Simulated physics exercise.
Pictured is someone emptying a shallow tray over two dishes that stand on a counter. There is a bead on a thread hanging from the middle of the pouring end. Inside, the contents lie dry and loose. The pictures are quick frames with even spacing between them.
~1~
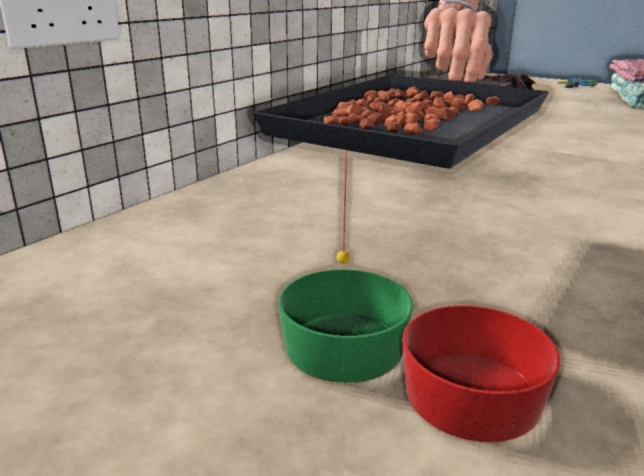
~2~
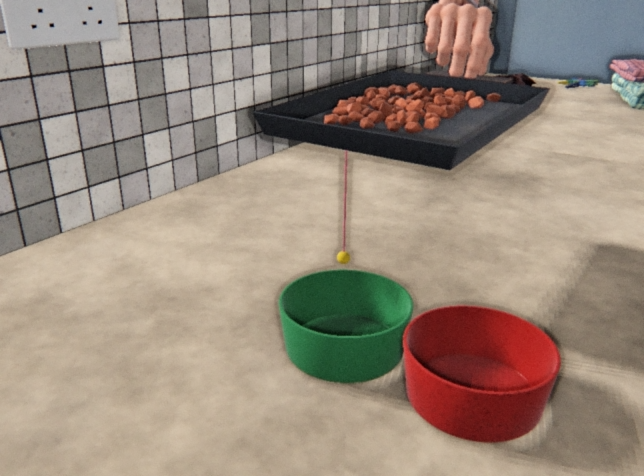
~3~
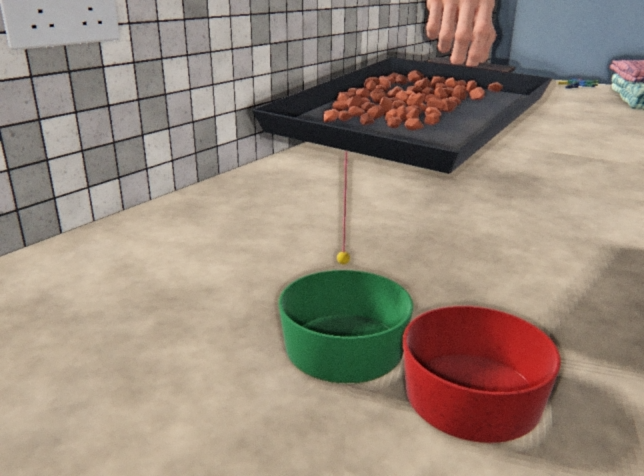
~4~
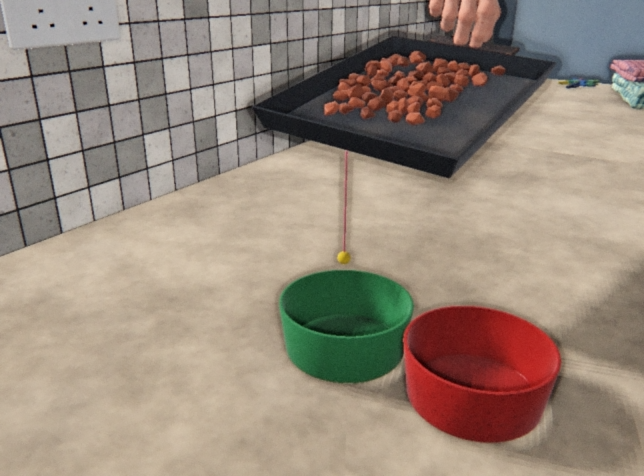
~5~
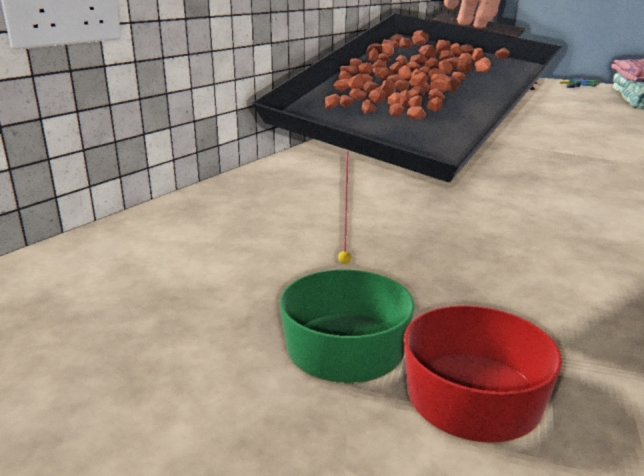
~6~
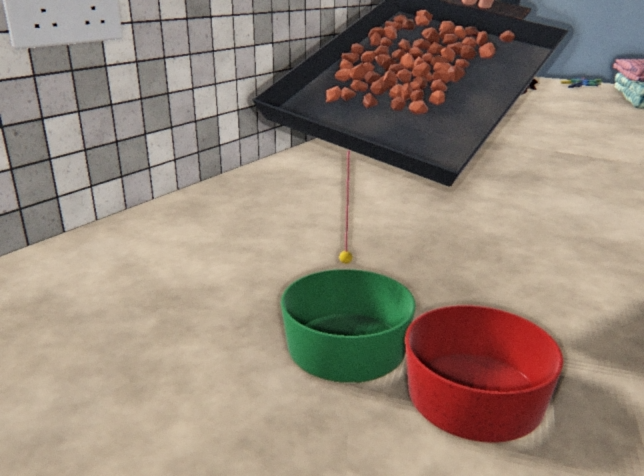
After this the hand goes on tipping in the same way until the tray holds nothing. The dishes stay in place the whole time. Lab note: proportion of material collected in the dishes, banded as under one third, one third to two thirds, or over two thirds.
Collected: Over two thirds.
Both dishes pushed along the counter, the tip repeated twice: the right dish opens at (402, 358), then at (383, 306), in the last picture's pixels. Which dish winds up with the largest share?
For the first try I'd say the dish over on the right, and for the second, the dish over on the right.
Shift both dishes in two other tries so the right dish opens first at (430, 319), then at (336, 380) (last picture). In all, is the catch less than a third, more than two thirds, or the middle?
Try 1 - over two thirds; try 2 - under a third.
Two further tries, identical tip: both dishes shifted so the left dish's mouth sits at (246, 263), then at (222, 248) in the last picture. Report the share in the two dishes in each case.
About 30 per cent, then about 0 per cent.
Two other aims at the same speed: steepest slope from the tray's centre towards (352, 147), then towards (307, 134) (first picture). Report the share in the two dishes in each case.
The share is 40 per cent in the first and 0 per cent in the second.
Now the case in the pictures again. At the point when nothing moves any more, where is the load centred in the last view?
Around (450, 376).
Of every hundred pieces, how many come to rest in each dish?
Roughly 30 in a hundred for the left dish, roughly 50 in a hundred for the right dish.
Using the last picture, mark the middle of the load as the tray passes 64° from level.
Roughly (431, 172).
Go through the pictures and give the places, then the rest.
In the first frame, corners of the pouring end at (264, 112) and (452, 142), level; middle of the load at (401, 108), bits of crushed brick; left dish at (308, 352); right dish at (448, 407); bead on its thread at (343, 257).
In the second frame, corners of the pouring end at (264, 111) and (453, 143), level; middle of the load at (401, 106).
In the third frame, corners of the pouring end at (263, 109) and (452, 147), tipped barely, lowest at the right corner; middle of the load at (402, 98).
In the fourth frame, corners of the pouring end at (263, 105) and (452, 153), tipped a little, lowest at the right corner; middle of the load at (403, 86).
In the fifth frame, corners of the pouring end at (263, 101) and (453, 159), tipped clearly, lowest at the right corner; middle of the load at (405, 74).
In the sixth frame, corners of the pouring end at (264, 98) and (454, 165), tipped clearly, lowest at the right corner; middle of the load at (407, 62); left dish at (311, 351); right dish at (451, 407).
Soon after the last picture, tray tipped steeply; most on the tray; about a quarter in the air.
A little later, tray tipped past a quarter turn; a stray few on the tray; about half in the right dish; about a quarter in the left dish; a small part outside both; a small part in the air.
Later still, tray tipped past a quarter turn; about half in the right dish; about a quarter in the left dish; about a quarter outside both.
At rest, tray tipped past a quarter turn; about half in the right dish; about a quarter in the left dish; about a quarter outside both.
